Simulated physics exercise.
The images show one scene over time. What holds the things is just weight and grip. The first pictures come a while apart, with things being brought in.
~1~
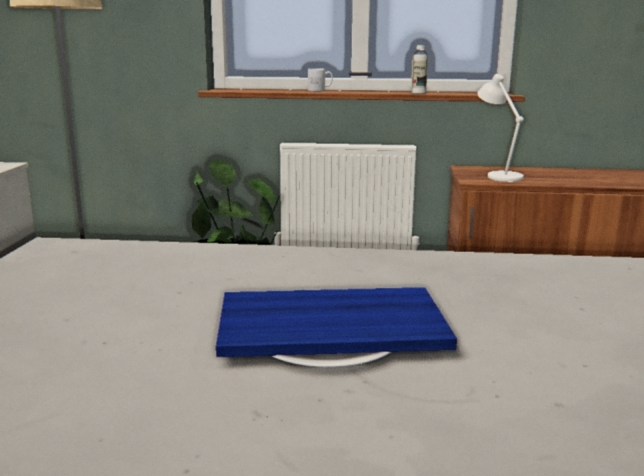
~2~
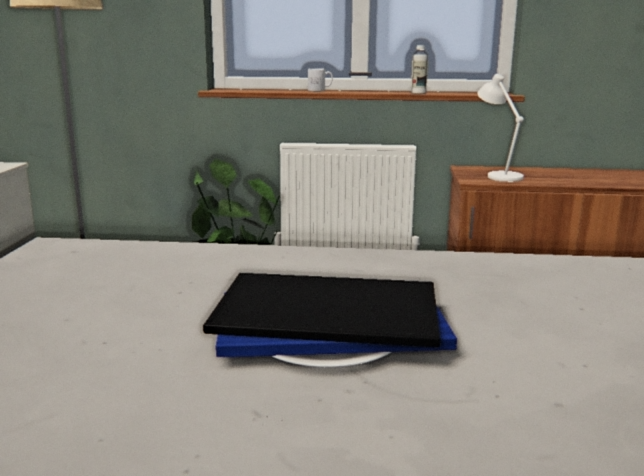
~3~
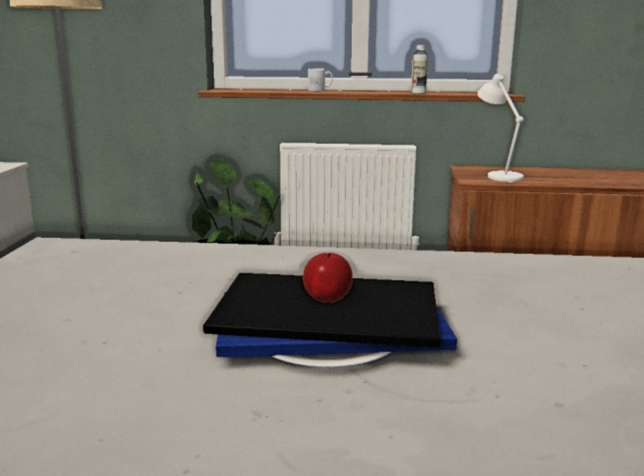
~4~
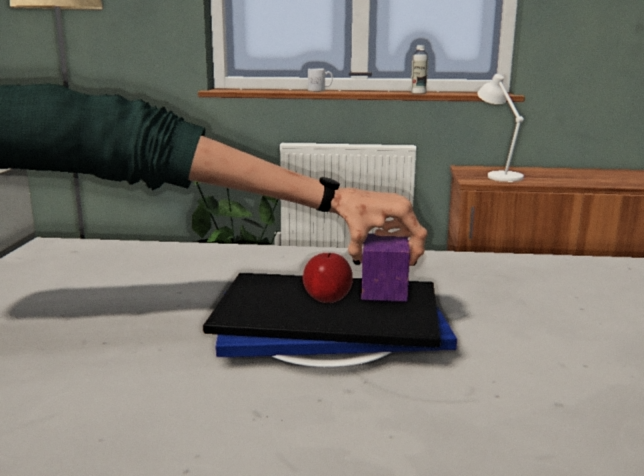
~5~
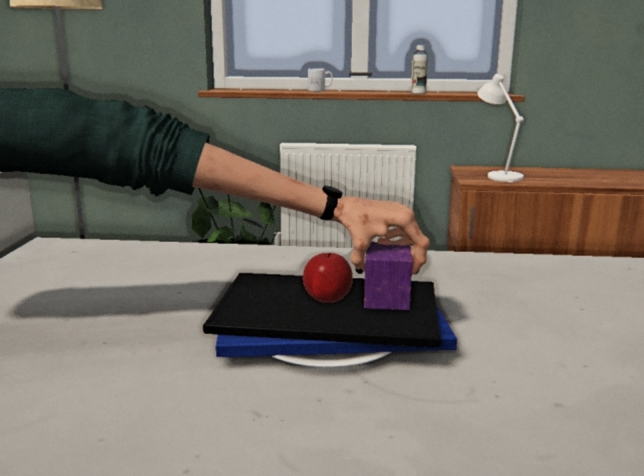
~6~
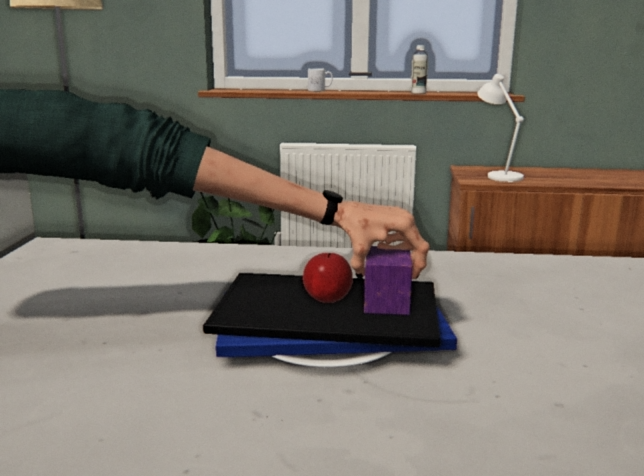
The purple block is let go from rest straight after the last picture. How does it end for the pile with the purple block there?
In the end the pile is still standing.
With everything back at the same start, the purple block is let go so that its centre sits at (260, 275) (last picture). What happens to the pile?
Then it keeps its balance.
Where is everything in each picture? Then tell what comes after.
In the first picture, the last thing is not in view yet; blue board (332, 319).
In the second picture, the last thing is not in view yet.
In the third picture, the last thing is not in view yet.
In the fourth picture, still above its spot; purple block (385, 266); red apple (328, 277).
In the fifth picture, still above its spot; purple block (388, 275).
In the sixth picture, in place under the hand; purple block (388, 279); red apple (328, 277).
Then, 0.50 s on from there, no change.
Then, 1.20 s on from there, purple block resting near (388, 280).
In the end, all 5 unmoved. At the end, from the last picture's camera, purple block near (388, 280). The pile keeps its balance.
